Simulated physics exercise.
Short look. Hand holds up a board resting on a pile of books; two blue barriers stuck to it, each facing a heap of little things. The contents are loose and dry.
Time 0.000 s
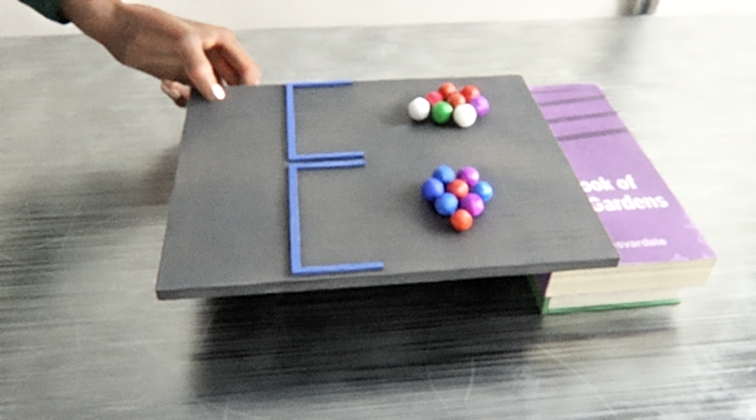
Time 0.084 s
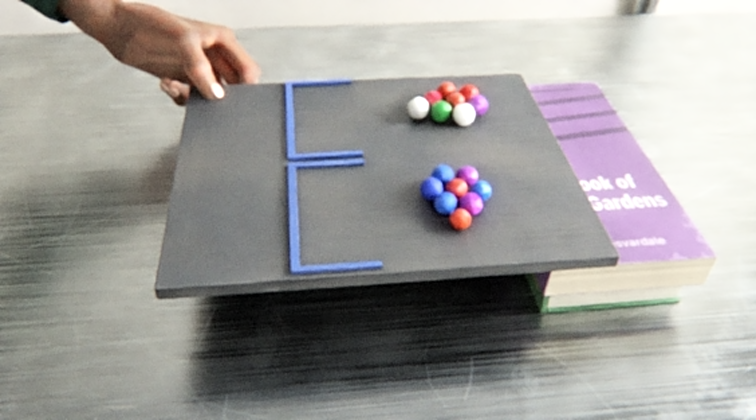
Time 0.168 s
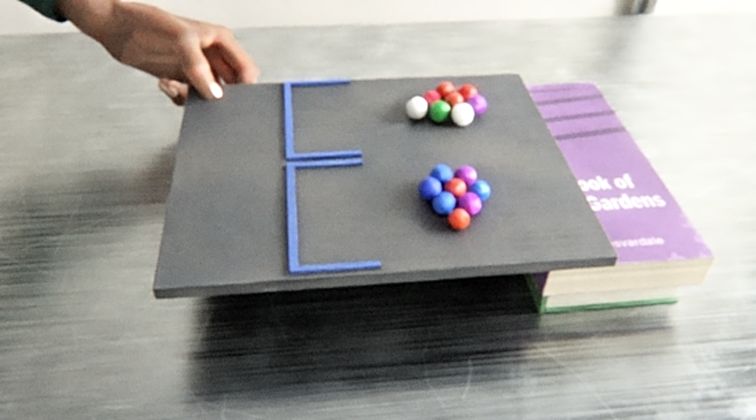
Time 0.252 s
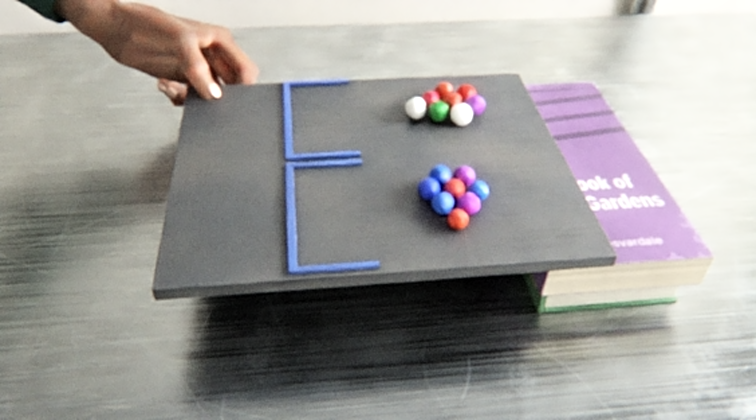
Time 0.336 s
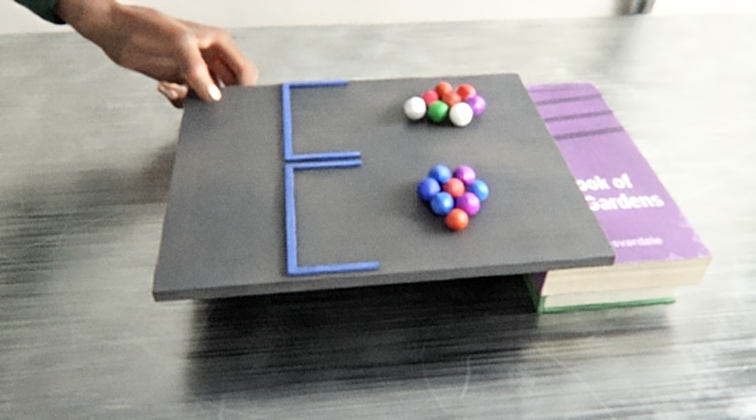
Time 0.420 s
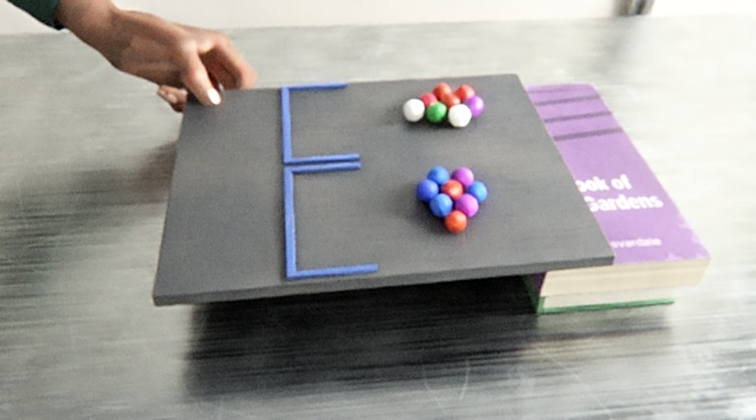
On a brushed metal table, a hand holding a dark board against purple book, barely lowering its left end, coloured balls staying still.
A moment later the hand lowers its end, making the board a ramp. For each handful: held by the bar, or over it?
My prediction: I expect the nearer handful to end up beyond its barrier; I expect the farther handful to end up beyond its barrier.
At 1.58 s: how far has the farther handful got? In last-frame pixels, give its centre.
I'd point at about (87, 180).
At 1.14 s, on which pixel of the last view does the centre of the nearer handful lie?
It will be centred somewhere around (298, 234).
After 0.77 s, board sloping at 7°; nearer handful on its way down; farther handful on its way down.
After 1.14 s, board sloping at 12°; nearer handful about a quarter past its bar; farther handful a small part past its bar.
After 1.58 s, board resting at 12°; nearer handful most past its bar; farther handful all past its bar.
By the end (2.8 s), board resting at 12°; nearer handful most past its bar; farther handful all past its bar.
